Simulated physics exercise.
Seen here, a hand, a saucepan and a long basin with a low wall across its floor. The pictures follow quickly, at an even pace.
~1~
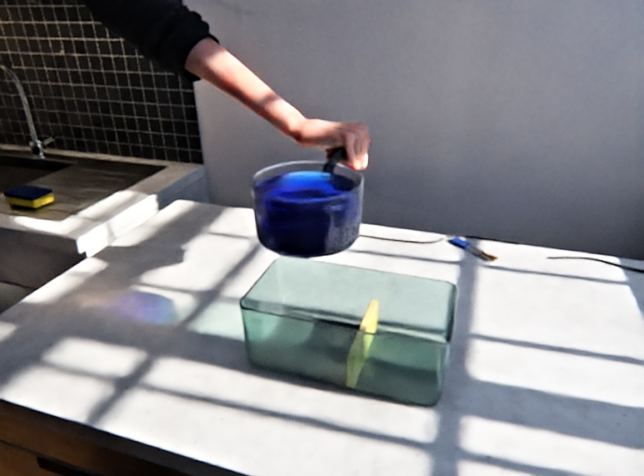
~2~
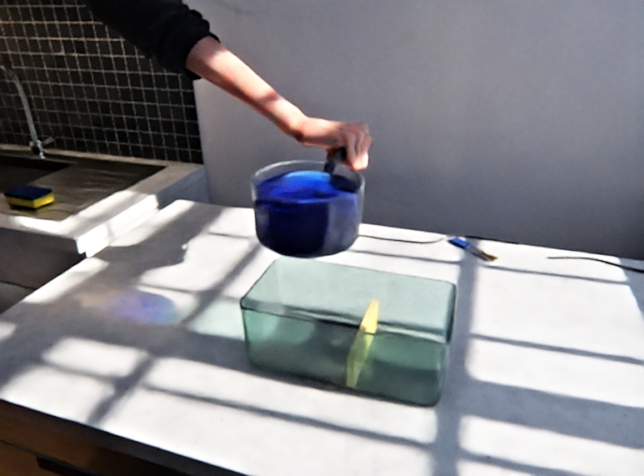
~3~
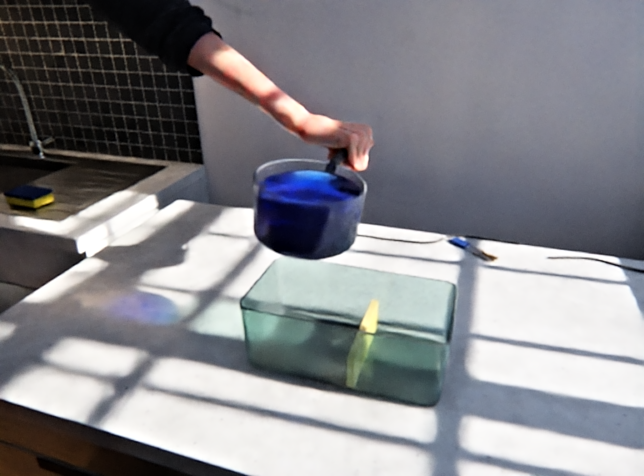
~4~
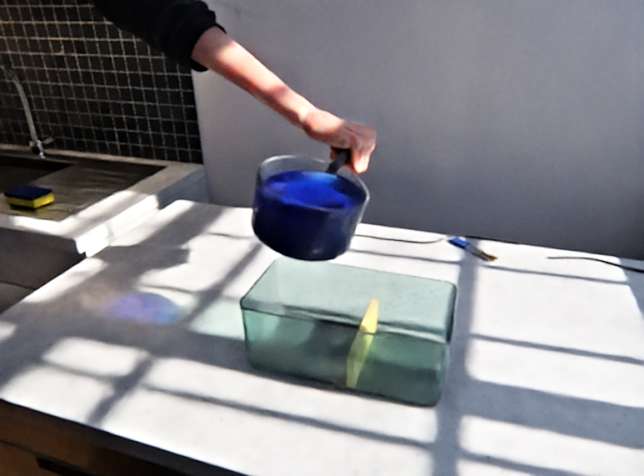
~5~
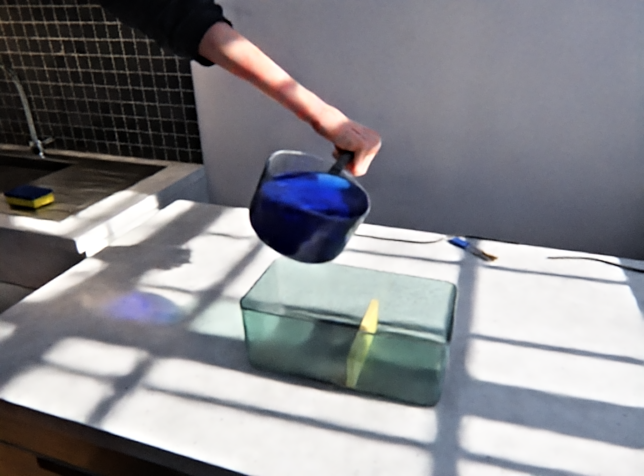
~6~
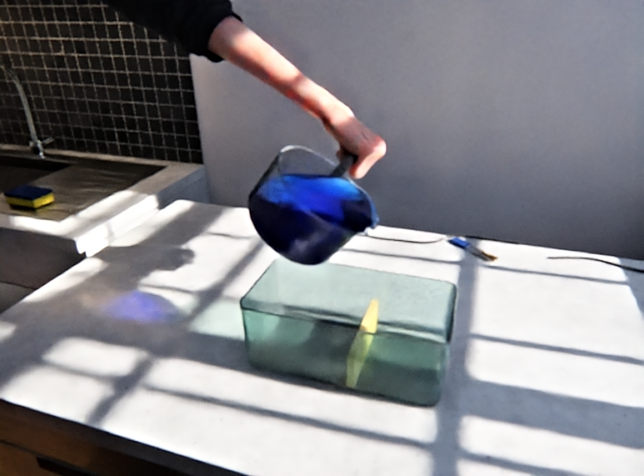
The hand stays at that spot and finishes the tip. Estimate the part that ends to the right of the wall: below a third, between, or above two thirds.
It comes to from a third to two thirds.
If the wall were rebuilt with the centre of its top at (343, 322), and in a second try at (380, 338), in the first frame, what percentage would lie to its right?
Roughly 75 per cent, and 40 per cent.
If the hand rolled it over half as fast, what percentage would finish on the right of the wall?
Near 75 %.
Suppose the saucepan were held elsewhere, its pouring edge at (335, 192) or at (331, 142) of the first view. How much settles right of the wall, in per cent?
About 35 and 40 per cent.
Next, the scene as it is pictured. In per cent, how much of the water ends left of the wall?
Some 40 per cent.
A moment on, the tilt is 111° and 20 per cent is still to pour, 1 is left of the wall and 45 right of it.
Next, the tilt is 117° and 2 per cent is still to pour, 24 is left of the wall and 46 right of it.
Then the tilt is 117° and 0 per cent is still to pour, 33 is left of the wall and 52 right of it.
Later the tilt is 117° and 0 per cent is still to pour, 38 is left of the wall and 53 right of it.
Finally, 41 per cent lies left of the wall, 51 right of it and 8 outside.
